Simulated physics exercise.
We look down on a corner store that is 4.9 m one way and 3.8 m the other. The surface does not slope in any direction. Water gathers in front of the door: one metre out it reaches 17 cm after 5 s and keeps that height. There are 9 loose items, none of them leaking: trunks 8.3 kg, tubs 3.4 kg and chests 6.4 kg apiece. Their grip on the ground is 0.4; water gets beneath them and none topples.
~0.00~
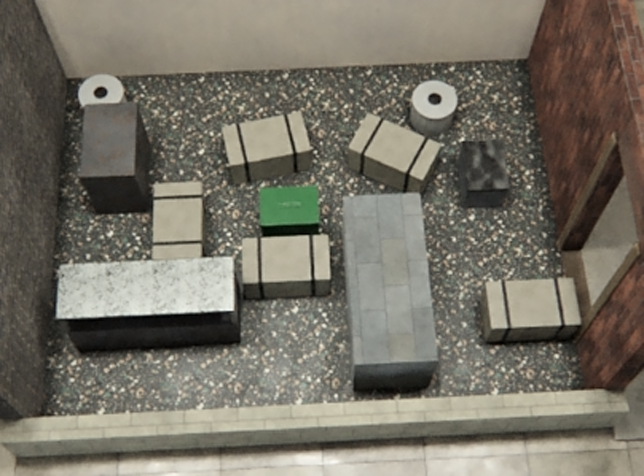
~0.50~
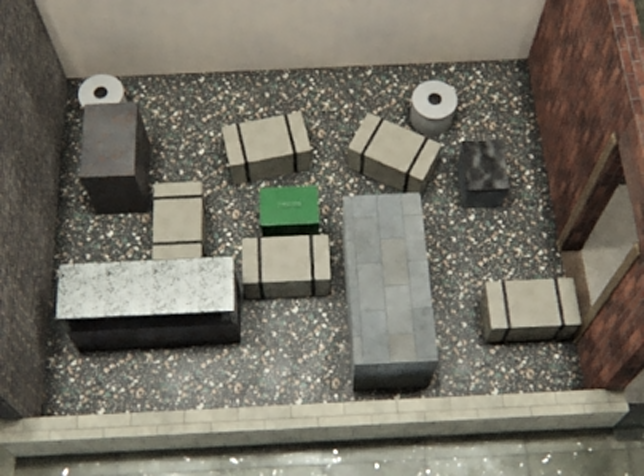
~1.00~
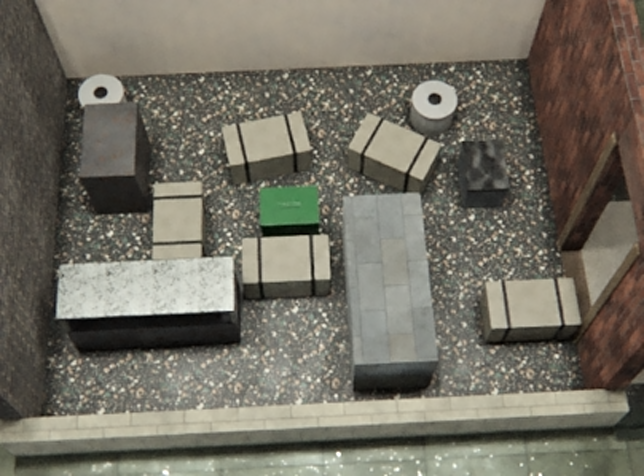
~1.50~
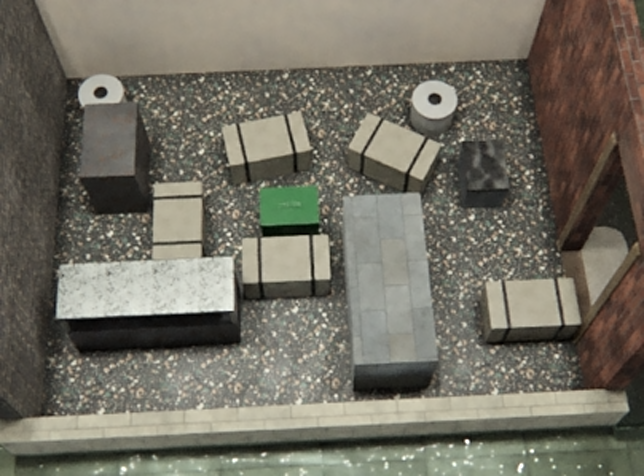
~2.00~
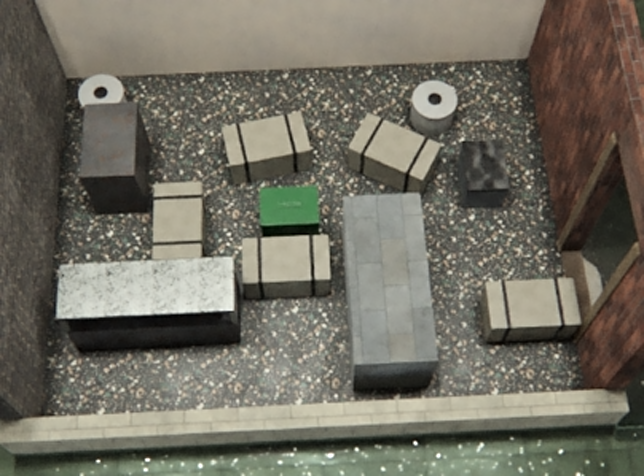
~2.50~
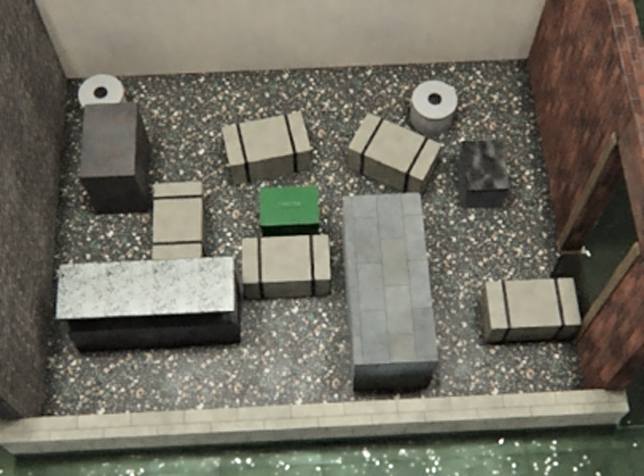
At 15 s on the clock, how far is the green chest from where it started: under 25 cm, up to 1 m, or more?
Under 25 cm.
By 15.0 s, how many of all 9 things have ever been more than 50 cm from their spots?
5.
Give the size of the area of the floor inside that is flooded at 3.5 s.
At that time the wet patch spans about 1.0 m2.
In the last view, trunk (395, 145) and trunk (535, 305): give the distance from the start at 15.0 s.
250 cm, 50 cm.
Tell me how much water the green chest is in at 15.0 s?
Somewhere close to 3 cm.
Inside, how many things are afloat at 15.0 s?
Answer: 7.
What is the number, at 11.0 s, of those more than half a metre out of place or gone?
It comes to 3.
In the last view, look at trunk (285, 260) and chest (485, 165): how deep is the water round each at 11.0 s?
Some 1 cm at the first, some 5 cm at the second.
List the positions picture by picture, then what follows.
The green chest at (289, 205) rests on the ground; 0.0 m2 under water; 0 of 9 have shifted, in the first picture.
The green chest at (289, 205), on the bottom; 0.0 m2 under water; 0 of 9 have shifted, in the second picture.
The green chest at (289, 205) rests on the ground; water covers 0.0 m2; 0 of 9 have shifted, in the third picture.
The green chest at (289, 205) rests on the ground; water covers 0.0 m2; 0 of 9 have shifted, in the fourth picture.
The green chest at (289, 205), on the bottom; 0.0 m2 under water; 0 of 9 have shifted, in the fifth picture.
The green chest at (289, 205) rests on the ground; water covers 0.1 m2; 0 of 9 have shifted, in the sixth picture.
After 3.5 s the green chest is near (289, 205), 0.0 m from its start, aground; 0 afloat.
After 6.8 s the green chest is near (289, 205), 0.0 m from its start, aground; 1 afloat.
After 11.0 s the green chest is near (289, 205), 0.0 m from its start, aground; 4 afloat.
After 15.0 s the green chest is near (294, 208), 0.1 m from its start, aground; 7 afloat.
